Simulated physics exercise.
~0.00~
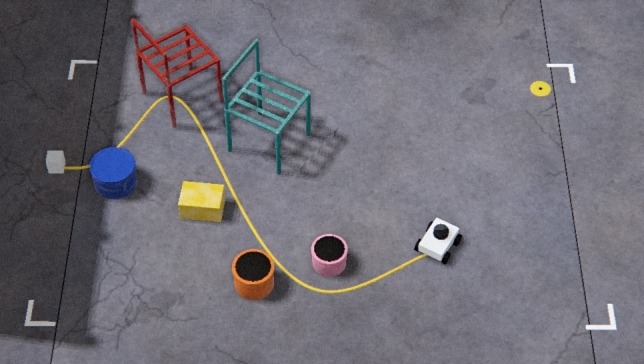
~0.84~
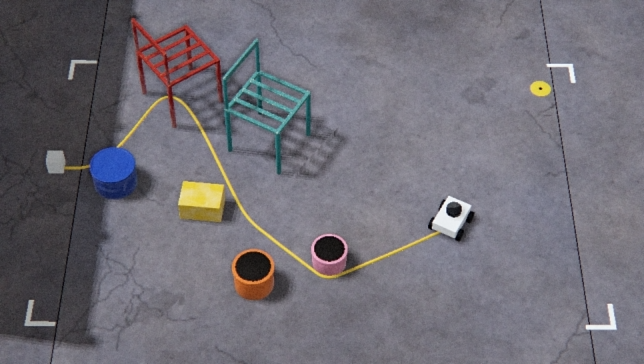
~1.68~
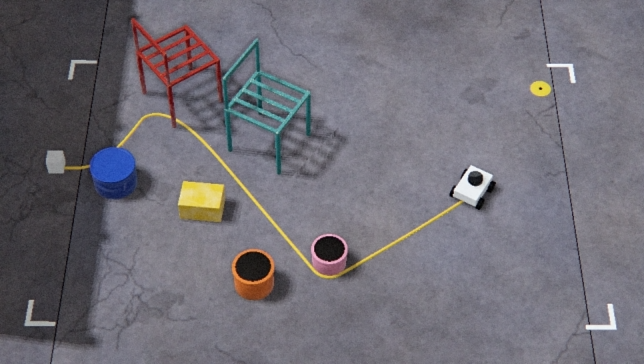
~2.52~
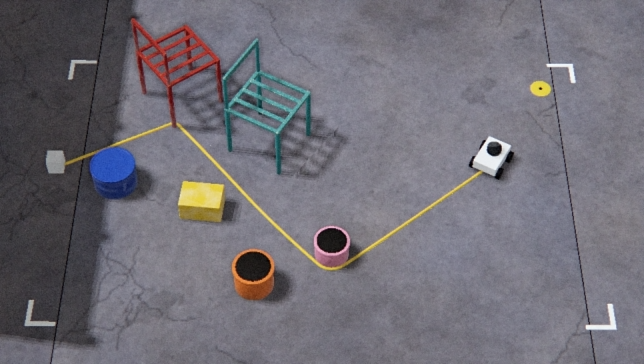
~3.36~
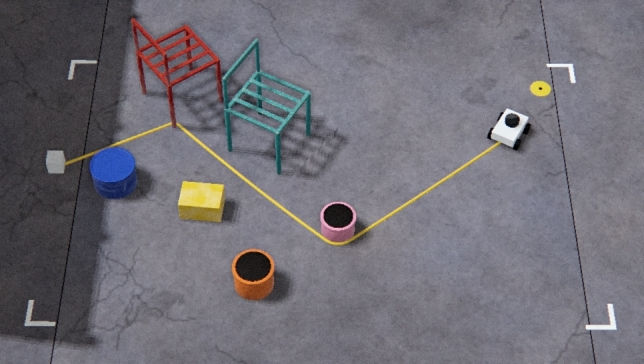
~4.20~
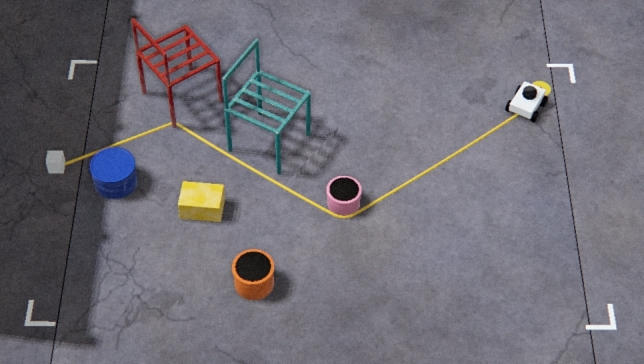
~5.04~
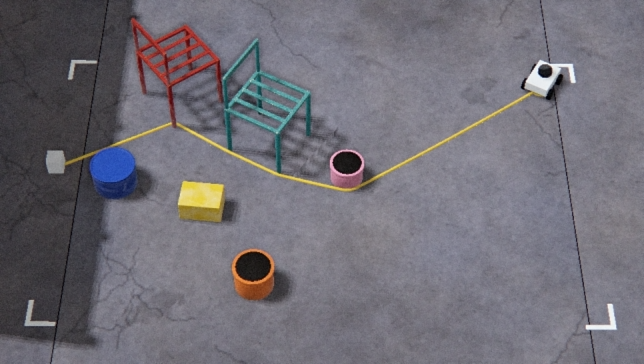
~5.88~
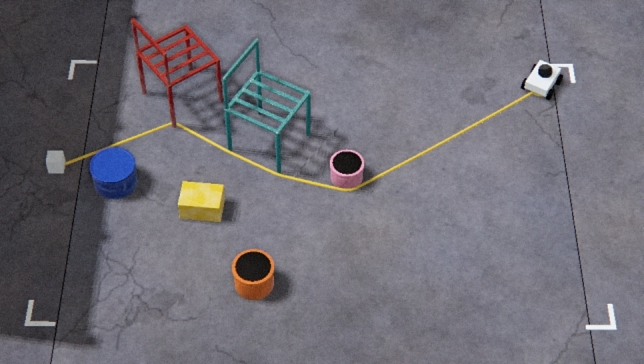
The clip opens on a small white cart trailing a yellow lead that winds from a pale block at left past a blue bucket, two chairs, a yellow crate and two pots. The cart rolls up and to the right, and the slack tightens around the pink pot. The lead straightens into angled stretches, bending at a red chair's leg. As the cart continues, the line drags the pink pot upward and slightly right. The cart covers the yellow mark and stops just beyond it, with the lead also touching the teal chair, while the blue bucket stays put.
